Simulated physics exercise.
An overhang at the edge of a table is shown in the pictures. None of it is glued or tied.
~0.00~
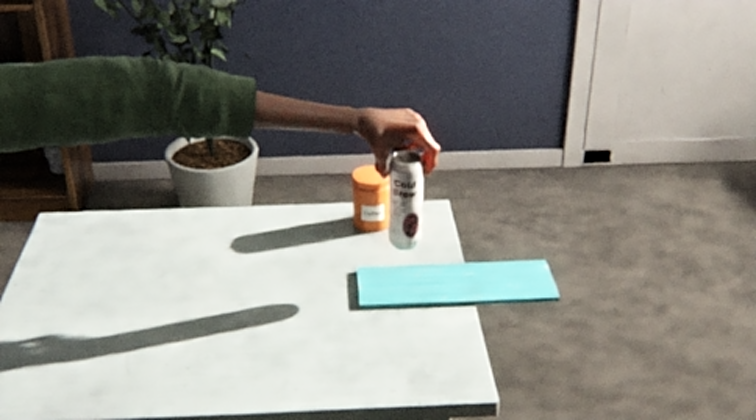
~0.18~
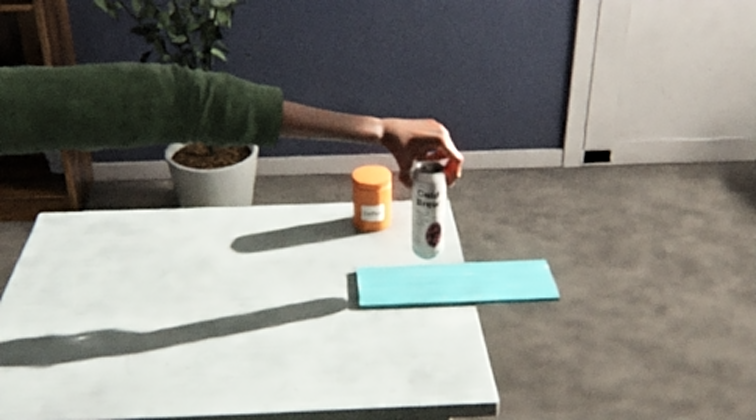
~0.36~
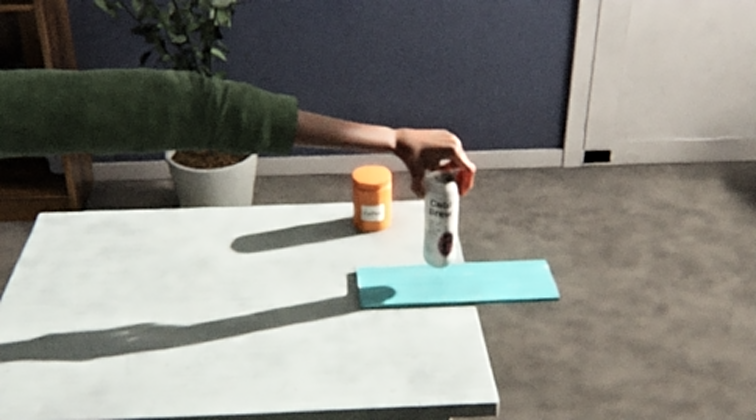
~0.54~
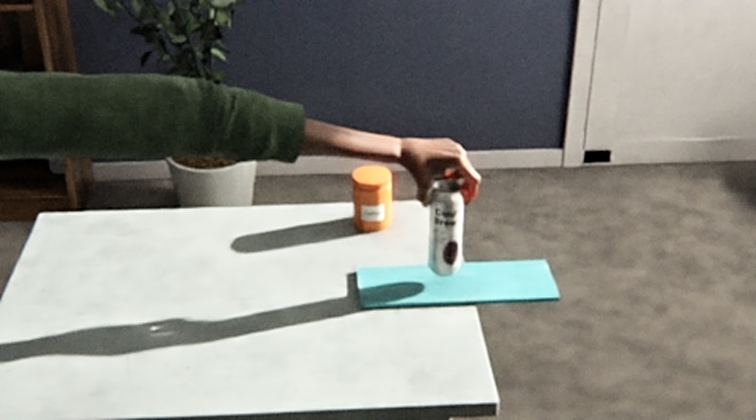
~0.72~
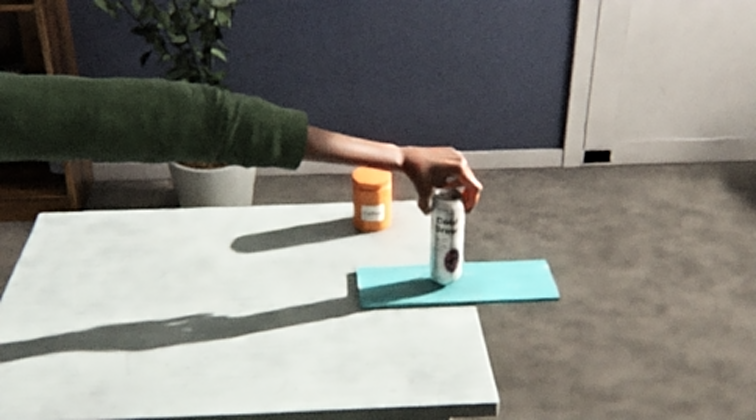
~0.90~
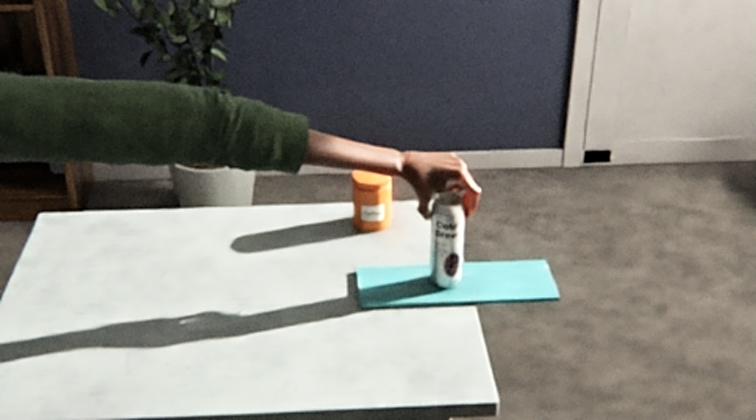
At the start, a hand in a dark green sleeve holds a white can above a pale table, beside an orange jar. The hand carries the can right and lowers it onto a turquoise board that overhangs the table's right edge, with the fingers still gripping its top.
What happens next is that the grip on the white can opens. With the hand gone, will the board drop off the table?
No, nothing falls.
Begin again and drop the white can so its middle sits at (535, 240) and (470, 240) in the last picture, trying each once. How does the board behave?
So, first go it tumbles down, second go it stays in place.
After 1.10 s, no change.
After 1.40 s, white can resting near (446, 242).
In the end (2.0 s), all 3 unmoved. At the end, from the last picture's camera, white can near (446, 242). The board holds.
